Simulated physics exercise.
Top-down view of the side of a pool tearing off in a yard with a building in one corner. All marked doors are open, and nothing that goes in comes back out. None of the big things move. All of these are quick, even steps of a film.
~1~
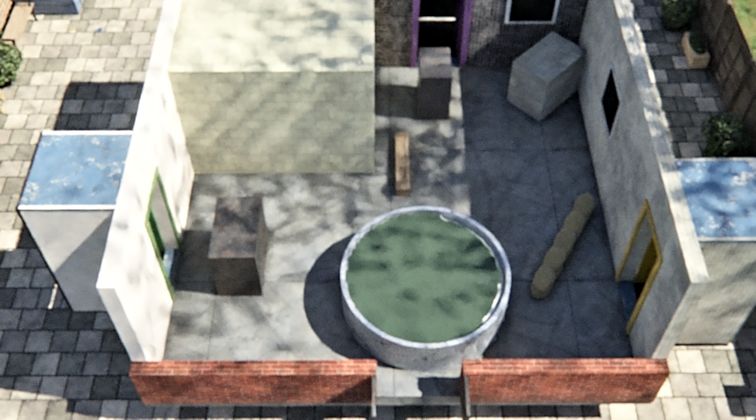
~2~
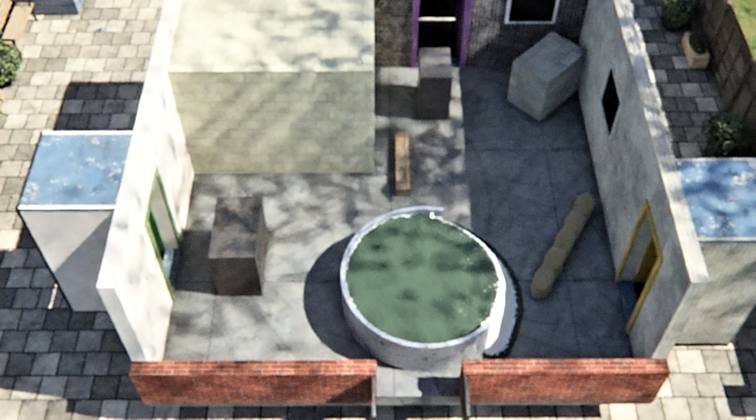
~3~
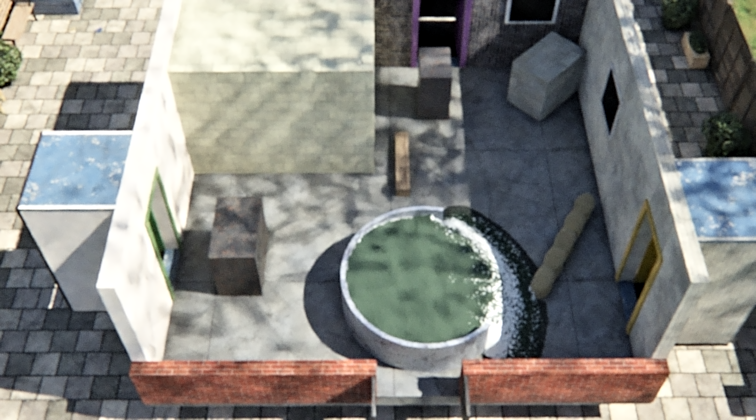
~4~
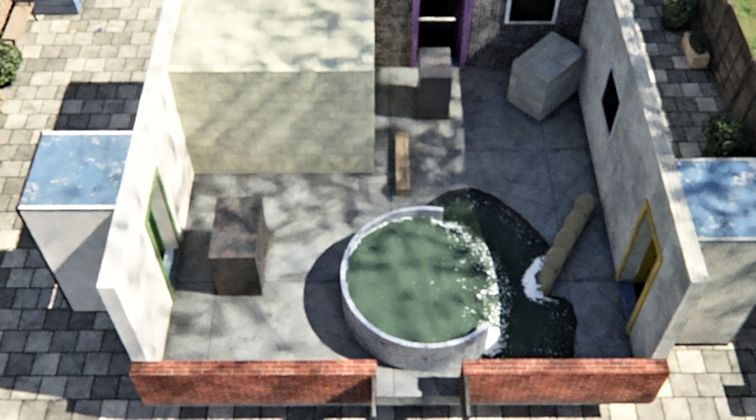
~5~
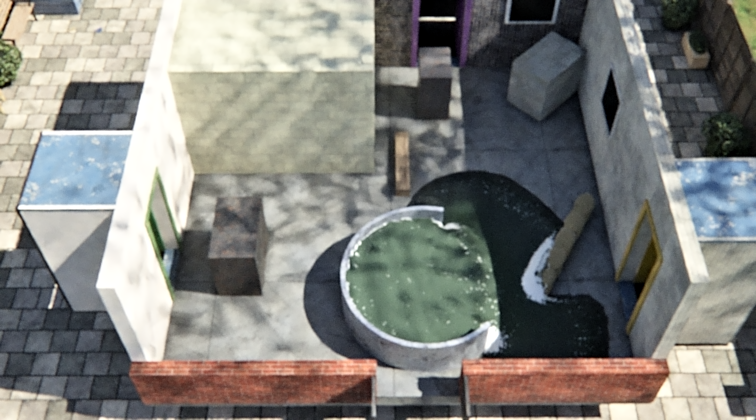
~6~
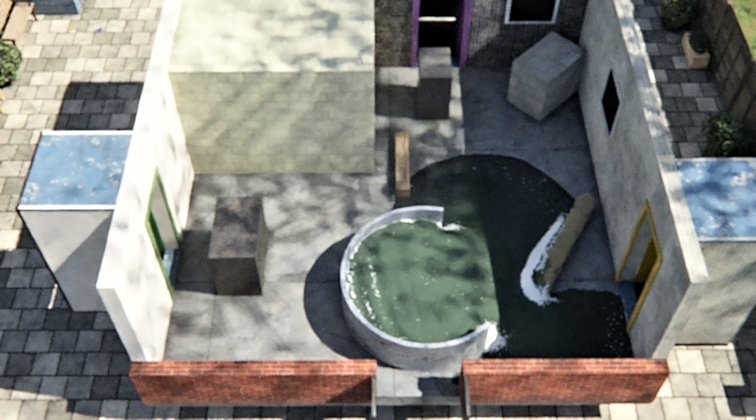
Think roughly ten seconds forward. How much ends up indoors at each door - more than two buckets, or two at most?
Indoors: Purple door, more than two; green door, two at most; yellow door, more than two.
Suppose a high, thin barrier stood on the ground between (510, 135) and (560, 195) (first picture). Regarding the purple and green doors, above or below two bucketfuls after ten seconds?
The purple door exceeds the limit, and the green door falls short.
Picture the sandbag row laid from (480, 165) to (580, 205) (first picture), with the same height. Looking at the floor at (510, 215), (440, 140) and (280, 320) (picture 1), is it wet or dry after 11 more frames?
In the order asked: Swamped, swamped, untouched.
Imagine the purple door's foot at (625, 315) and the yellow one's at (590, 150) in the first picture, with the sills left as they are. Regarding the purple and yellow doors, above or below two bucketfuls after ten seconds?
Well, the purple door tops the limit, but the yellow door tops the limit.
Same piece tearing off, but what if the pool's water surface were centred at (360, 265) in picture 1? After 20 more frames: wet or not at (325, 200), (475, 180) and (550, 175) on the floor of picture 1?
One after the other: Not flooded, flooded, awash.
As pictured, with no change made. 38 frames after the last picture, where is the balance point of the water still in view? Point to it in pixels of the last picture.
I'd say around (490, 207).
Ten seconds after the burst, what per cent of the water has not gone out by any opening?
Roughly 78 %.
A moment on, water covers 40 % of the floor; the purple door not reached, the green door not reached, the yellow door over two buckets in.
Next, water covers 40 % of the floor; the purple door not reached, the green door not reached, the yellow door far over two buckets in.
Then, water covers 50 % of the floor; the purple door under two buckets in, the green door not reached, the yellow door far over two buckets in.
Later, water covers 65 % of the floor; the purple door far over two buckets in, the green door not reached, the yellow door far over two buckets in.
In the end, water covers 85 % of the floor; the purple door far over two buckets in, the green door not reached, the yellow door far over two buckets in.
